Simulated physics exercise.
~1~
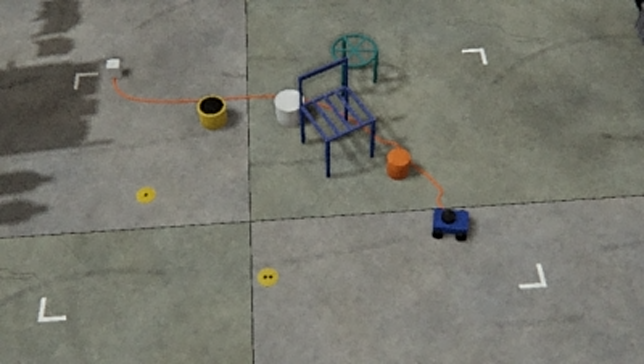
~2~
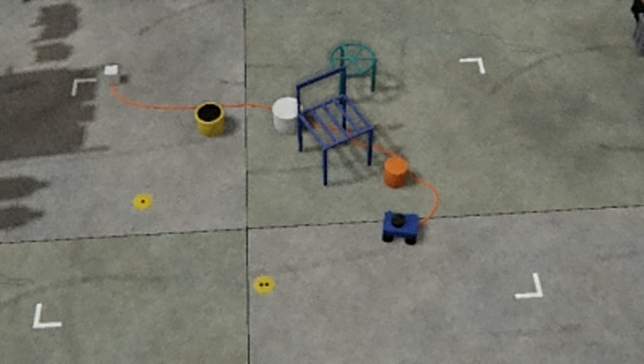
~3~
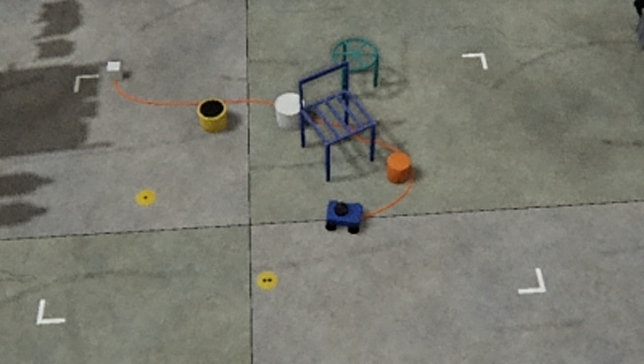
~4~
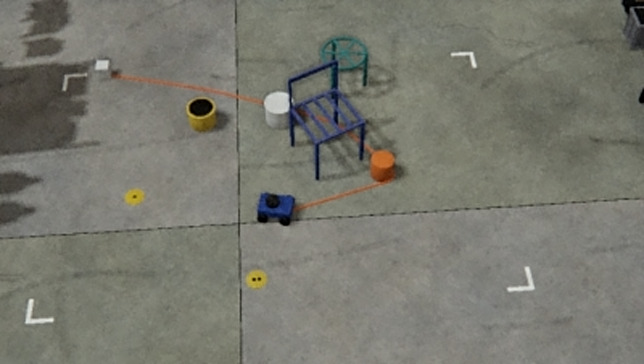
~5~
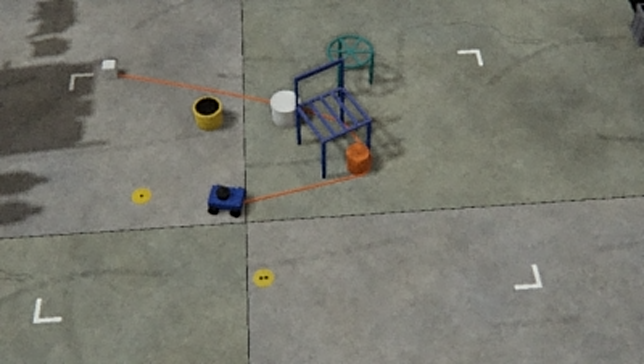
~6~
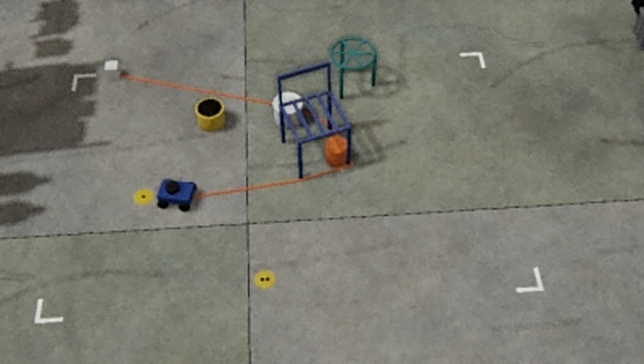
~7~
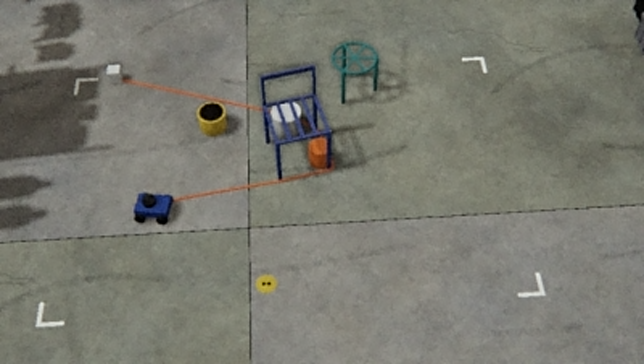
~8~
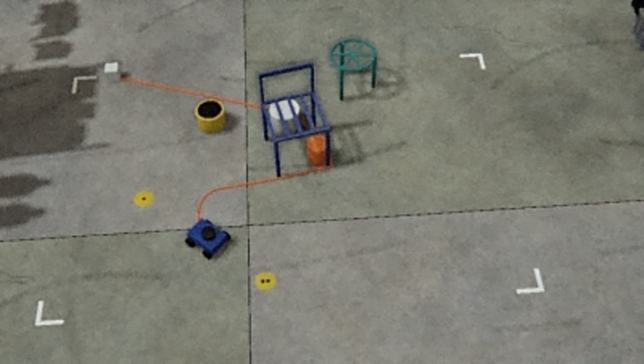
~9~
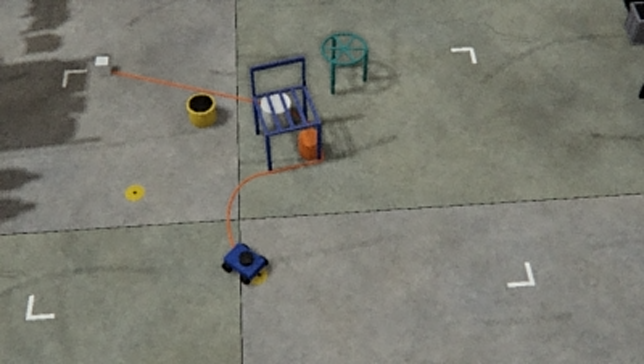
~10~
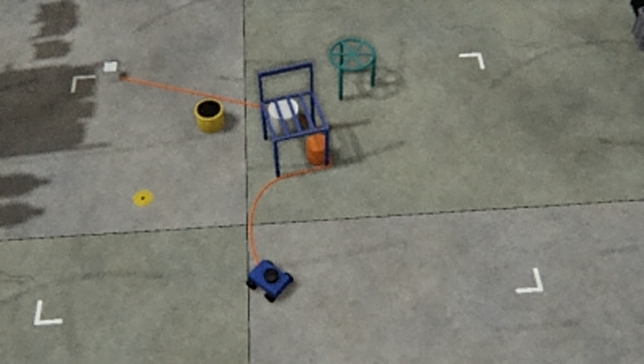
A small blue cart trails an orange lead across a stained concrete floor, seen from above by a slightly swaying camera. The lead runs from a small pale block at upper left, past a yellow pot and a white bucket, through a blue chair to an orange tub, with a teal stool behind. The cart rolls left, and the lead tightens and drags the tub left beneath the chair. The chair then slides left too, over the white bucket. Near the left yellow mark, the cart turns back toward the lower right, its lead curving loosely, and ends by the other mark.
